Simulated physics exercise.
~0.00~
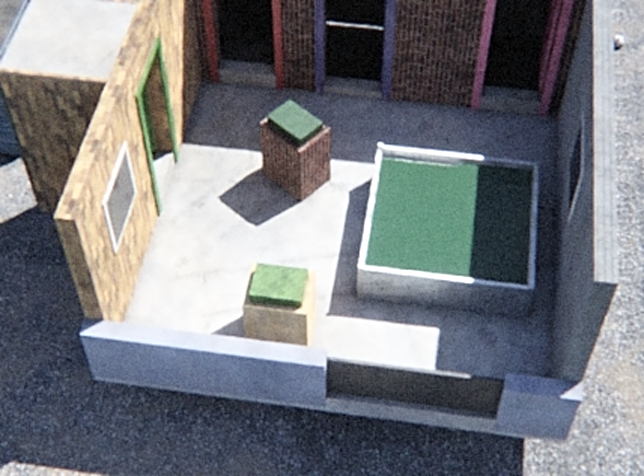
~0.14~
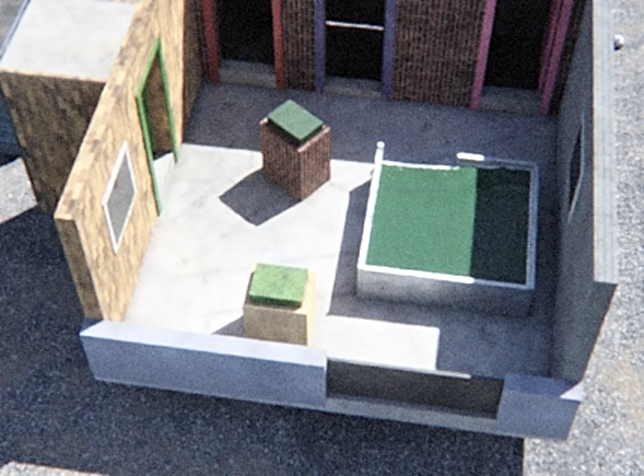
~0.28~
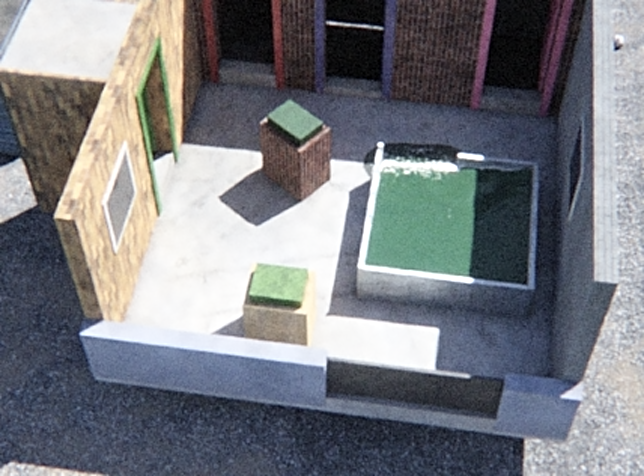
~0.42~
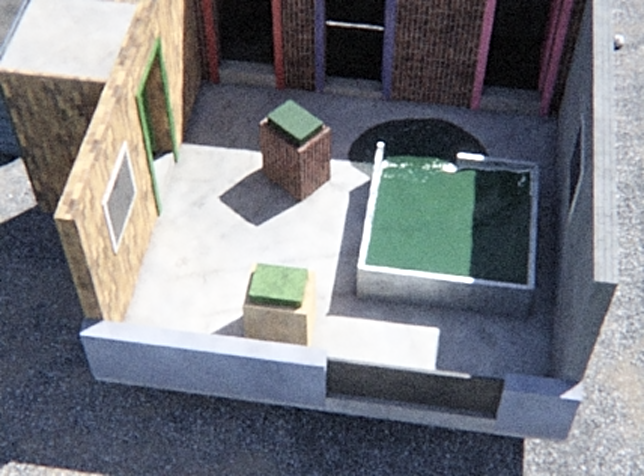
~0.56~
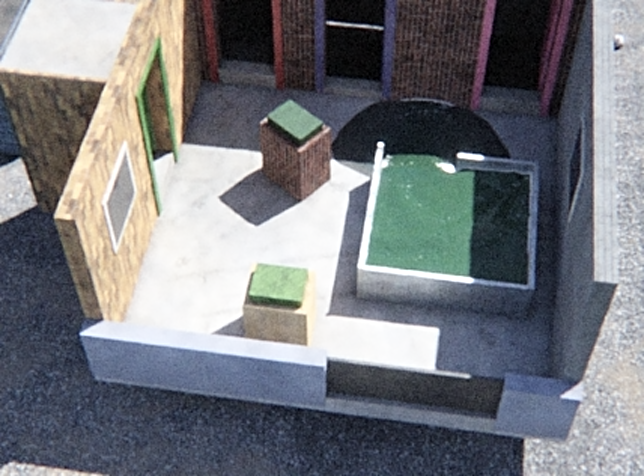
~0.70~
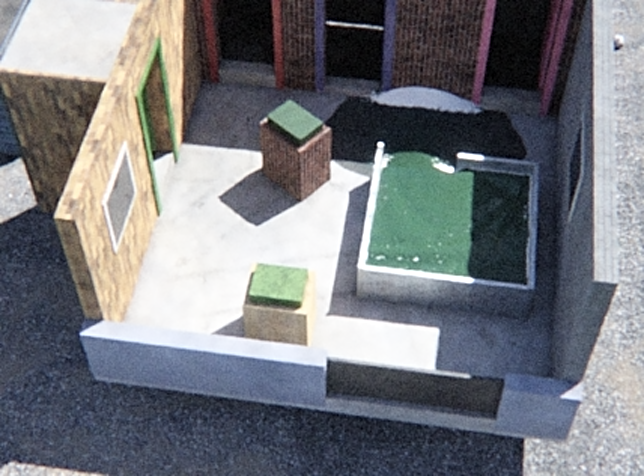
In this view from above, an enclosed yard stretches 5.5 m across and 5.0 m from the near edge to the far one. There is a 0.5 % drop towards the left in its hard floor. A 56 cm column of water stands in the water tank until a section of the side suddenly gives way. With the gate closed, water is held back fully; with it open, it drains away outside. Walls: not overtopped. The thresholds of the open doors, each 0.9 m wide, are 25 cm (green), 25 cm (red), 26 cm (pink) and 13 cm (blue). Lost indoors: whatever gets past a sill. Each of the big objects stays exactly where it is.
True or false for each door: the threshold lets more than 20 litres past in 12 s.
Green door false, red door false, pink door false, blue door true.
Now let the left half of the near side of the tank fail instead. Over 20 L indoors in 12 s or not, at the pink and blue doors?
Result against the limit at pink: Limit held; result at blue: Limit held.
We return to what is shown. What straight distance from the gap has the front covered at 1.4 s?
It comes to some 2.8 metres.
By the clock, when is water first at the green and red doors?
Arrival: Green 2.6 s, red 1.5 s.
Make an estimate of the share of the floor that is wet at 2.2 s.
Wet share: Near 30 percent.
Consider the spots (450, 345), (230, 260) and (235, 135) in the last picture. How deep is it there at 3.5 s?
Approximately 0, 0 and 6 centimetres, going through them in turn.
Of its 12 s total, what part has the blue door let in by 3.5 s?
By then it's near 80% of the total.
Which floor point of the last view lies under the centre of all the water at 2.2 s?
Roughly (427, 199) in the last picture.
After 1.4 s water covers 20 % of the floor and is deepest (38 cm) near (420, 111); green door not reached, red door not reached, pink door 16 cm at the sill, 0 L in, blue door 25 cm at the sill, 7 L in.
After 2.2 s water covers 30 % of the floor and is deepest (34 cm) near (420, 111); green door not reached, red door 10 cm at the sill, 0 L in, pink door 17 cm at the sill, 0 L in, blue door 24 cm at the sill, 47 L in.
After 3.5 s water covers 50 % of the floor and is deepest (25 cm) near (197, 96); green door 10 cm at the sill, 0 L in, red door 14 cm at the sill, 0 L in, pink door 17 cm at the sill, 0 L in, blue door 17 cm at the sill, 85 L in.
After 7.0 s water covers 90 % of the floor and is deepest (18 cm) near (116, 353); green door 10 cm at the sill, 0 L in, red door 12 cm at the sill, 0 L in, pink door 9 cm at the sill, 0 L in, blue door 11 cm at the sill, 105 L in.
After 12.0 s water covers 95 % of the floor and is deepest (13 cm) near (546, 323); green door 7 cm at the sill, 0 L in, red door 11 cm at the sill, 0 L in, pink door 7 cm at the sill, 0 L in, blue door 9 cm at the sill, 106 L in.
